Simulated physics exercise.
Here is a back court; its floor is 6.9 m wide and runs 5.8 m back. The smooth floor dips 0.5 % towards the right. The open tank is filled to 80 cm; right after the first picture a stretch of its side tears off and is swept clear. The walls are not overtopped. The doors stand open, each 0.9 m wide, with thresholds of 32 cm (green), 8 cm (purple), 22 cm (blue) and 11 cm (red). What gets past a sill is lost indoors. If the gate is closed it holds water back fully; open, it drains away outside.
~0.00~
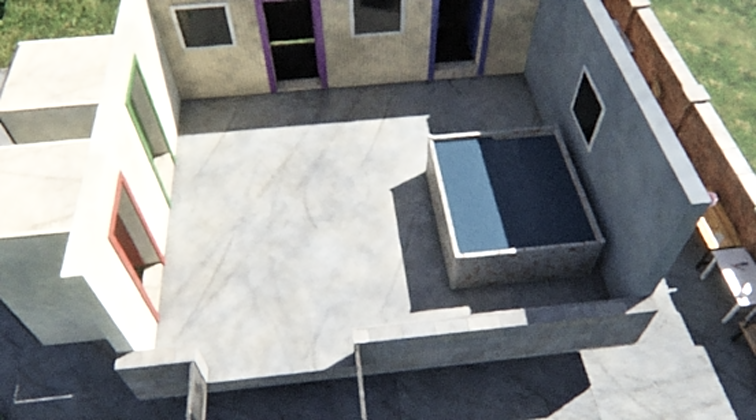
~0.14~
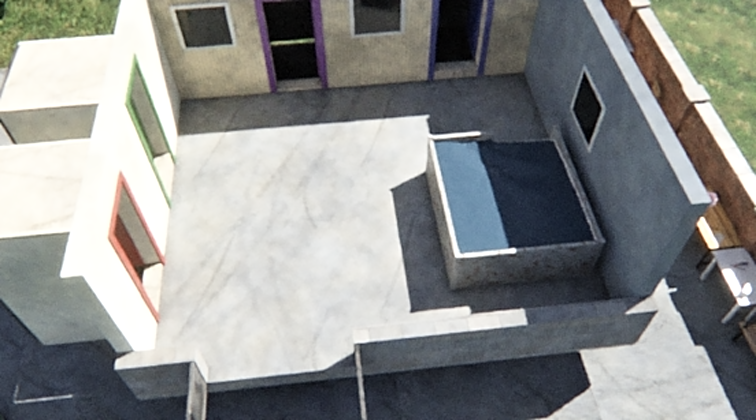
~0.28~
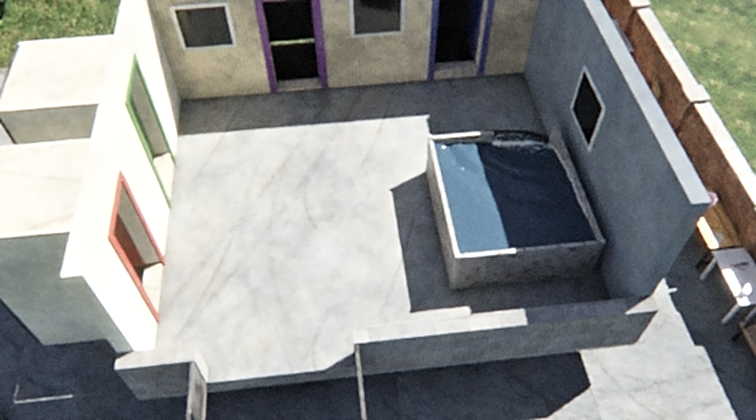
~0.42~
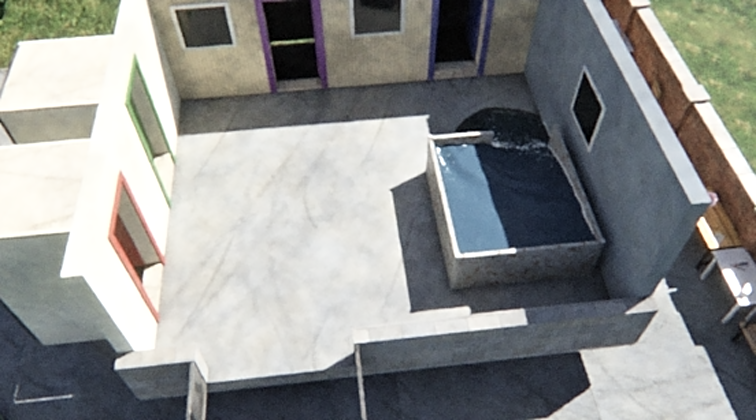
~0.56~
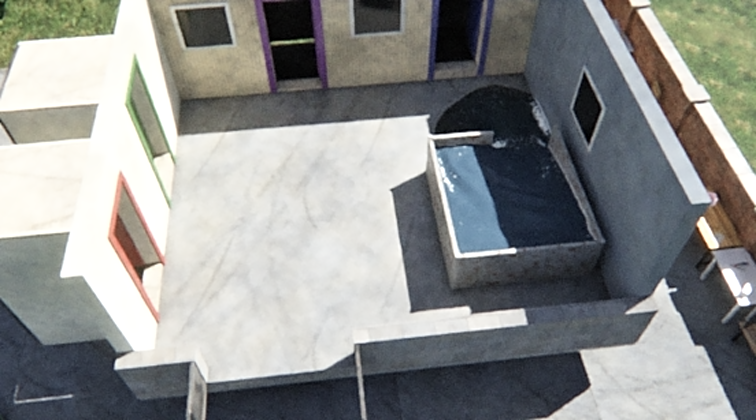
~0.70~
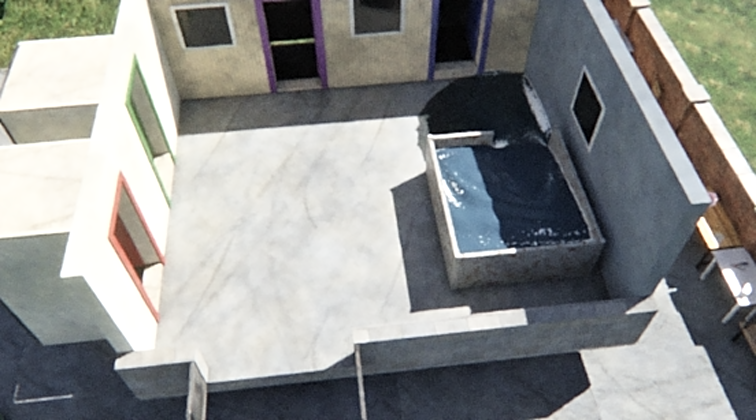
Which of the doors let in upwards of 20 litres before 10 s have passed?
The water let in: At the green door it keeps below the limit; at the purple door it stays under the limit; at the blue door it passes the limit; at the red door it stays under the limit.
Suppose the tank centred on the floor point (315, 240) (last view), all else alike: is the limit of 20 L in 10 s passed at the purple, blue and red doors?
Then: Purple over, blue below, red under.
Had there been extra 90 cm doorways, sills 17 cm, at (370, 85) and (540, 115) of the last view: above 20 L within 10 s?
In that order: Below, past it.
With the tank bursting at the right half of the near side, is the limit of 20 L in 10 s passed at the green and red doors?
Against that limit: Green below, red over.
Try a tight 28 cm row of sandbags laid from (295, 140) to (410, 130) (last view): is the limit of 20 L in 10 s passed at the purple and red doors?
Against that limit: Purple above, red under.
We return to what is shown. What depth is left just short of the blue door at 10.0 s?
Roughly 12.0 cm deep.
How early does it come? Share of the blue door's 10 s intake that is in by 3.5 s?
About 75 per cent.
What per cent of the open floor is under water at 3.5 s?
Some 55 per cent of it.
After 1.4 s water covers 15 % of the floor and is deepest (66 cm) near (515, 78); green door not reached, purple door not reached, blue door 37 cm at the sill, 14 L in, red door not reached.
After 2.2 s water covers 20 % of the floor and is deepest (56 cm) near (506, 79); green door not reached, purple door 5 cm at the sill, 0 L in, blue door 40 cm at the sill, 73 L in, red door not reached.
After 3.5 s water covers 55 % of the floor and is deepest (34 cm) near (480, 81); green door 15 cm at the sill, 0 L in, purple door 8 cm at the sill, 0 L in, blue door 32 cm at the sill, 158 L in, red door not reached.
After 6.0 s water covers 80 % of the floor and is deepest (26 cm) near (154, 360); green door 16 cm at the sill, 0 L in, purple door 7 cm at the sill, 1 L in, blue door 22 cm at the sill, 213 L in, red door 9 cm at the sill, 0 L in.
After 10.0 s water covers 95 % of the floor and is deepest (14 cm) near (152, 372); green door 10 cm at the sill, 0 L in, purple door 5 cm at the sill, 1 L in, blue door 12 cm at the sill, 215 L in, red door 11 cm at the sill, 3 L in.
